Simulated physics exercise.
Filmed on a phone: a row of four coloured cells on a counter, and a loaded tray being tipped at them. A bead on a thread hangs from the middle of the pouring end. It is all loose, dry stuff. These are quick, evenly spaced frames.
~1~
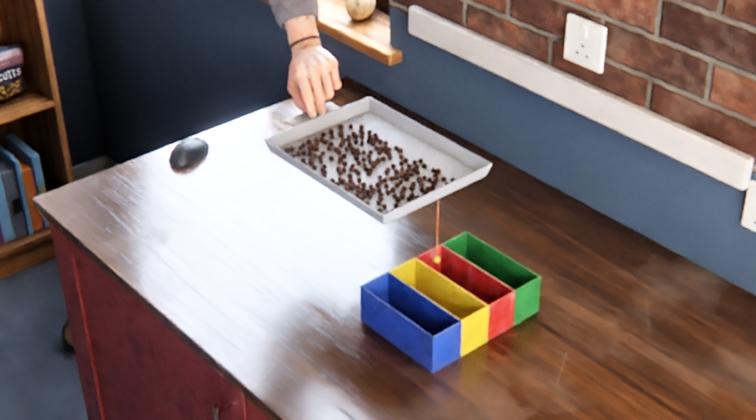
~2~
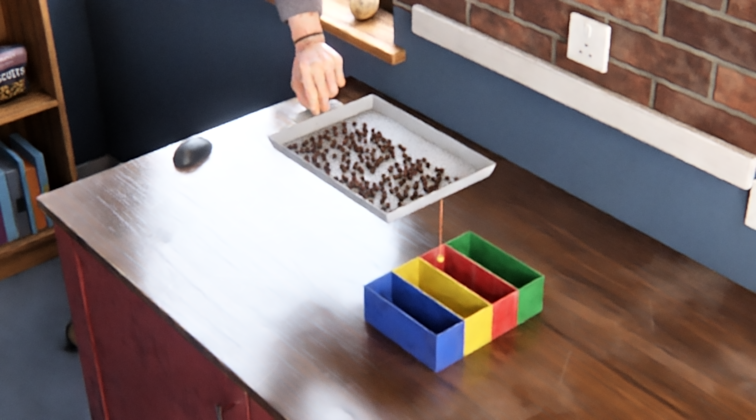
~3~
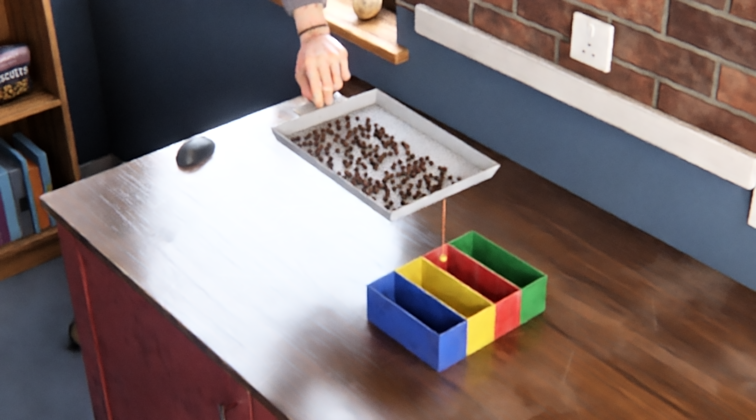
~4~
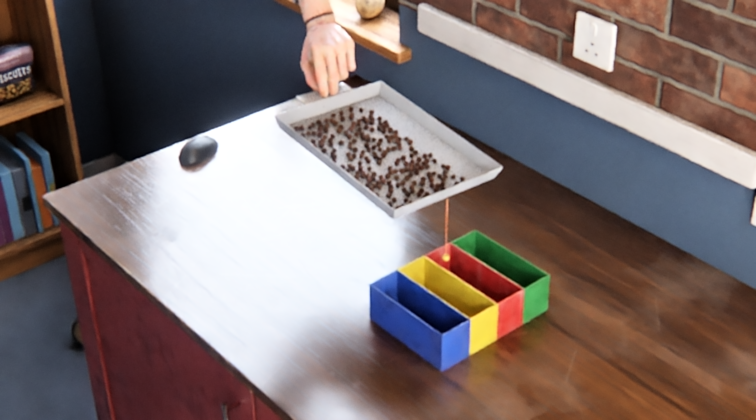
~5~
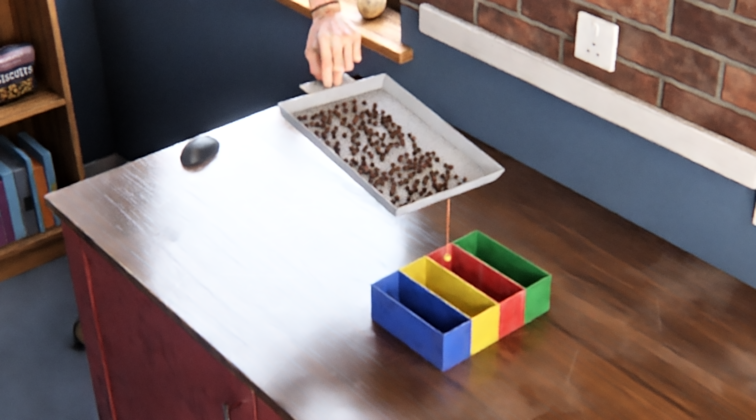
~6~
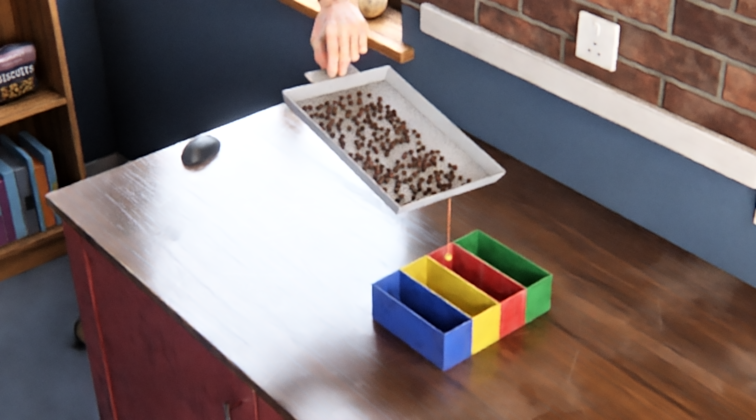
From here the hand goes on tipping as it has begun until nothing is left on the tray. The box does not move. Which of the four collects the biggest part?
The green one ends fullest.
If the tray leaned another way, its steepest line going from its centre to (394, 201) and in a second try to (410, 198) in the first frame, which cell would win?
In turn: That blue cell; that blue cell.
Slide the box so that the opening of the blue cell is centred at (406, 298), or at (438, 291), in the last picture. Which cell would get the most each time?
The first try: Green. The second: The green cell.
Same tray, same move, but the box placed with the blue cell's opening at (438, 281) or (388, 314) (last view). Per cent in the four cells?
In turn 100 and 0 in a hundred.
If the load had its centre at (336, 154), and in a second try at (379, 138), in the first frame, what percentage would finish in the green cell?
About 50 and 60 per cent.
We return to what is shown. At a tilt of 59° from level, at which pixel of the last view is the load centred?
Near (481, 184).
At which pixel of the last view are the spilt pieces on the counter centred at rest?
Close to (552, 274).
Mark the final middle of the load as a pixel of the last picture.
Near (503, 284).
Soon, tray tipped steeply; most on the tray; a stray few in the green cell; about a quarter falling or outside the box.
A while on, tray tipped right over; about a quarter on the tray; about a third in the green cell; a stray few in the red cell; about a third falling or outside the box.
Towards the end, tray tipped past a quarter turn; about two thirds in the green cell; a stray few in the red cell; about a third falling or outside the box.
Finally, tray tipped past a quarter turn; about two thirds in the green cell; a stray few in the red cell; none in the blue cell; none in the yellow cell; about a third outside the box.
